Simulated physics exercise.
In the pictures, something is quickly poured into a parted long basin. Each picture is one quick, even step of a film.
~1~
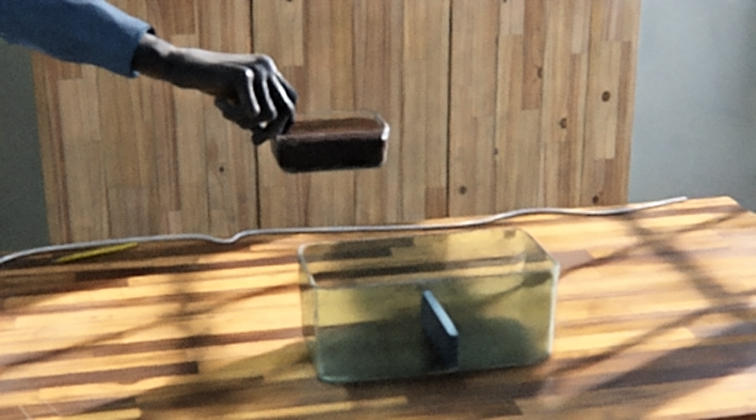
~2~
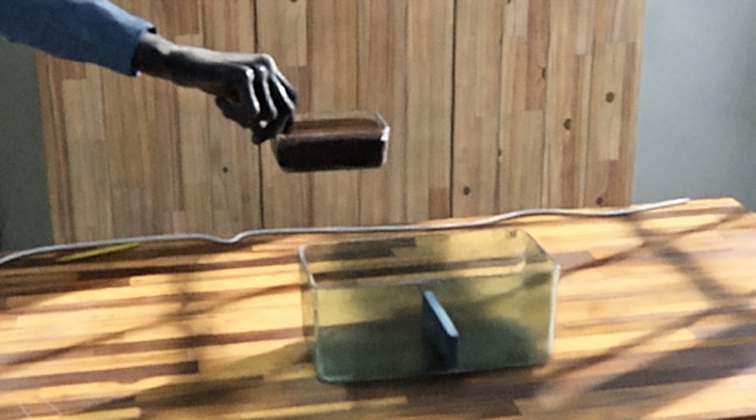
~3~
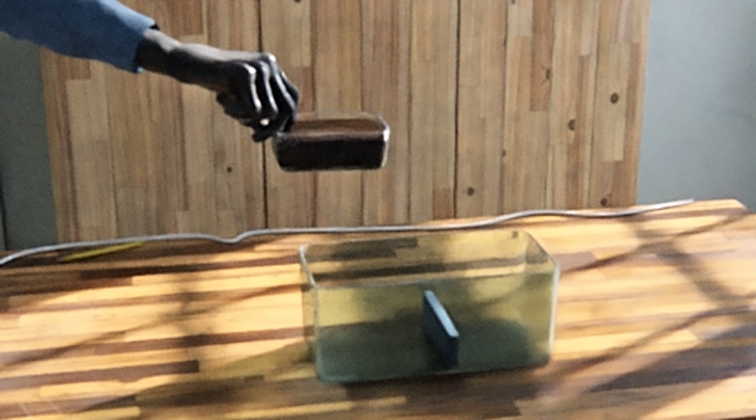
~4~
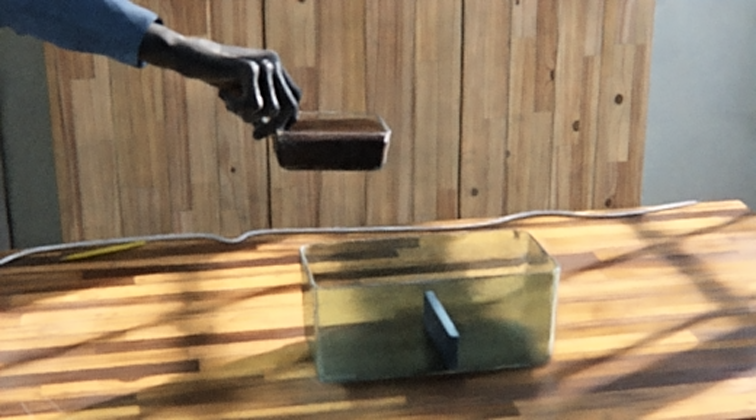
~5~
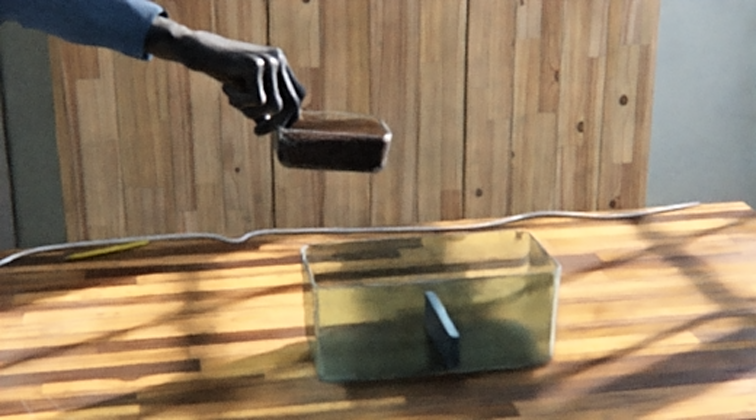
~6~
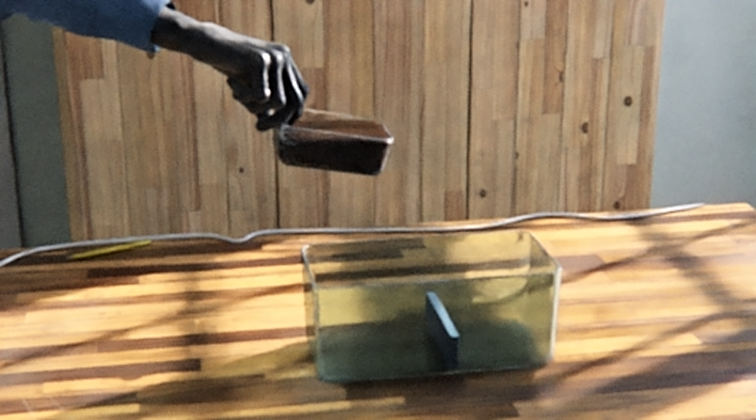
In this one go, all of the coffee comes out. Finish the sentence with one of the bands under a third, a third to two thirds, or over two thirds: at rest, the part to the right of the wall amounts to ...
At rest, the part to the right of the wall amounts to a third to two thirds.
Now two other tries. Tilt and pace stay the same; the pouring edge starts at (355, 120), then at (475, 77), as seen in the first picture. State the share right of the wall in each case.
Near 5 in a hundred first, near 80 in a hundred second.
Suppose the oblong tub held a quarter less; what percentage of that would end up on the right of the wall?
Roughly 25 percent.
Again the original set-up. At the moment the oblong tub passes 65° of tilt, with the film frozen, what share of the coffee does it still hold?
20 per cent, roughly.
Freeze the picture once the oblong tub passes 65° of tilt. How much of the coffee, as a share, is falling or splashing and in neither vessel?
40 %.
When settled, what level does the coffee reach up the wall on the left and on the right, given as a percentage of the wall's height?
Once it settles, the left reaches around 20 and the right around 30.
A moment on, the oblong tub is tipped part way and 21 per cent is still to pour, 14 is left of the wall and 23 right of it.
Next, the oblong tub is tipped right over and 2 per cent is still to pour, 43 is left of the wall and 51 right of it.
Then the oblong tub is tipped right over and 0 per cent is still to pour, 48 is left of the wall and 51 right of it.
Later the oblong tub is tipped right over and 0 per cent is still to pour, 48 is left of the wall and 51 right of it.
In the end 48 per cent lies left of the wall, 51 right of it and 1 outside.
